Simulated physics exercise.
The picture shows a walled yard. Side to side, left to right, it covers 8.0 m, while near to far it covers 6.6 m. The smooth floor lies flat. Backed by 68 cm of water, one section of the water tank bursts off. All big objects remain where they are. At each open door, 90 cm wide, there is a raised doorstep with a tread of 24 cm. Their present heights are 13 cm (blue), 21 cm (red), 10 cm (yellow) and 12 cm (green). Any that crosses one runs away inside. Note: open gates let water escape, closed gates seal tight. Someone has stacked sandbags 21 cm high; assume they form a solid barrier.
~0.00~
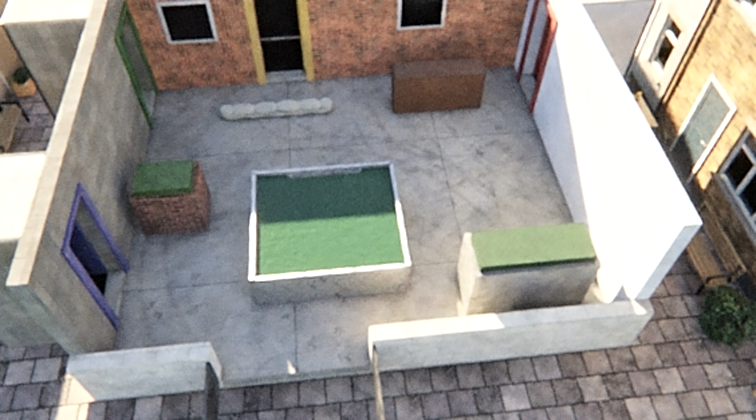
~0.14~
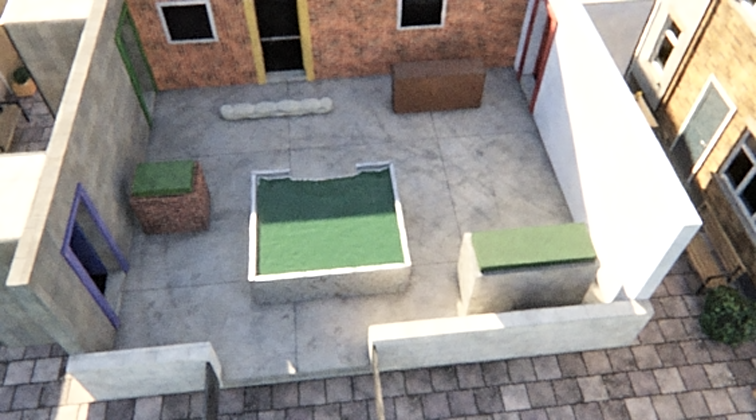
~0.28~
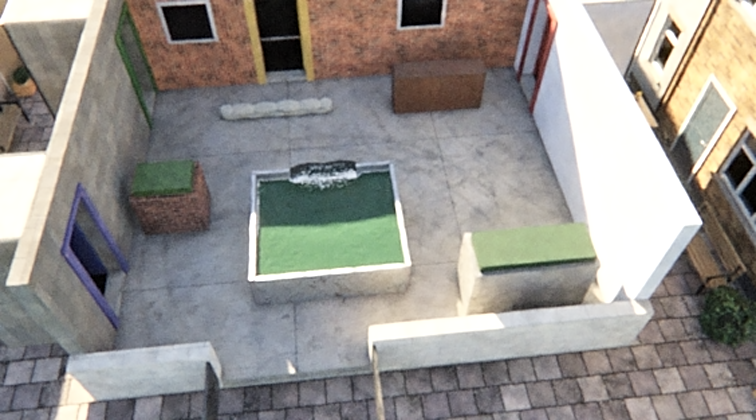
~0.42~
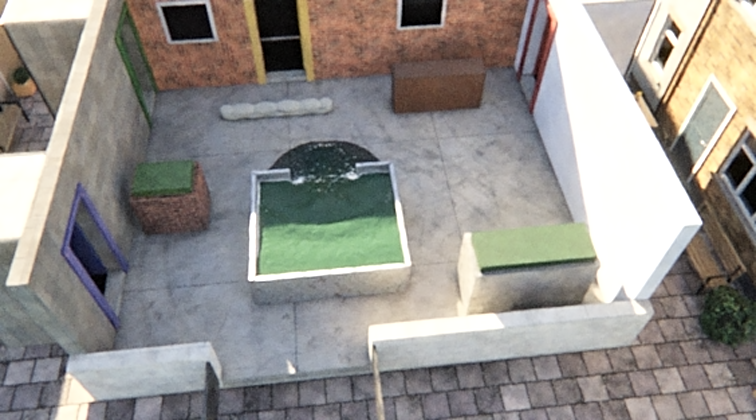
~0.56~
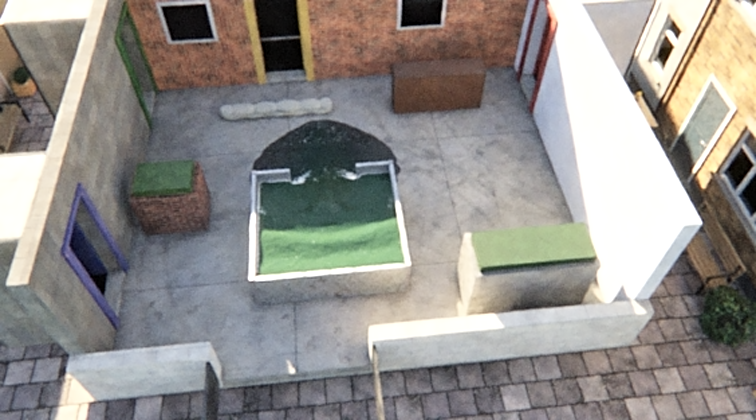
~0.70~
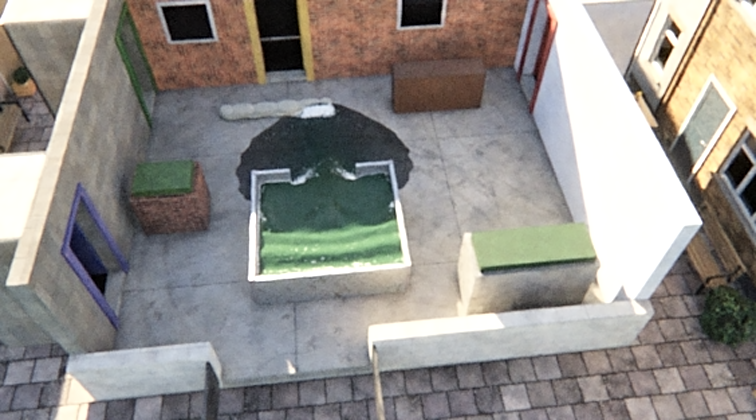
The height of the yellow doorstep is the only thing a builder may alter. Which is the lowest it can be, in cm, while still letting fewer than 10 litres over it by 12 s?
No lower than about 11 cm.
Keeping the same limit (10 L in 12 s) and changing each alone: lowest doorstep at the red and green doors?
Some 19 cm for red, some 15 cm for green.
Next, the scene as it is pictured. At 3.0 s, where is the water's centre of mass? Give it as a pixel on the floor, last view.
The water is centred around (324, 178) in the last picture's pixels.
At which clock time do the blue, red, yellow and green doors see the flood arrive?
Blue: 3.8 s; red: 2.6 s; yellow: 1.3 s; green: 2.0 s.
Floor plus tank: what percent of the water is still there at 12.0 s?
Water still present: Approx. 96 %.
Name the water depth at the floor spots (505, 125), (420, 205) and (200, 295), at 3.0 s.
Ordered as asked: 3, 0, 0 cm.
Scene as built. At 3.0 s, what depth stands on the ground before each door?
Lab note, depth in cm: Blue 0; red 16; yellow 12; green 15.
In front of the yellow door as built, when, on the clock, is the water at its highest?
2.6 s.
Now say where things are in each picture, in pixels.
The water tank at (327, 219) is whole and still, 68 cm deep; the yellow door at (282, 44) is dry, in the first picture.
Water pours out on the far side and has run 0.3 m, to a hidden place; about 10 cm deep outside, 68 cm at the back, in the second picture.
The gap is on the far side, the front 0.8 m out at (299, 168); the back of the water tank holds 68 cm, in the third picture.
Water pours out on the far side and has run 1.4 m, to (310, 145); about 9 cm deep outside, 68 cm at the back, in the fourth picture.
The gap is on the far side, the front 2.0 m out at (311, 124); the back of the water tank holds 67 cm, in the fifth picture.
The gap is on the far side, the front 2.4 m out at (333, 107); the back of the water tank holds 61 cm; the yellow door at (282, 44), 3.4 m from the gap, is still 1.2 m from the nearest water, in the sixth picture.
After 1.4 s water covers 25 % of the floor, deepest (38 cm) near (308, 117); 8 cm at the yellow door, 0 litres in over its 10 cm doorstep.
After 3.0 s water covers 45 % of the floor, deepest (28 cm) near (316, 116); 12 cm at the yellow door, 6 litres in over its 10 cm doorstep.
After 12.0 s water covers 95 % of the floor, deepest (12 cm) near (384, 111); 7 cm at the yellow door, 17 litres in over its 10 cm doorstep.
At the yellow door as built, the water arrived by 1.3 s and peaked near 14 cm at 2.6 s.
Run again over the same 12 s with other heights there, 17 litres in over 10 cm, 1 litre over 13.5 cm. The limit of 10 litres is kept from about 11 cm up.
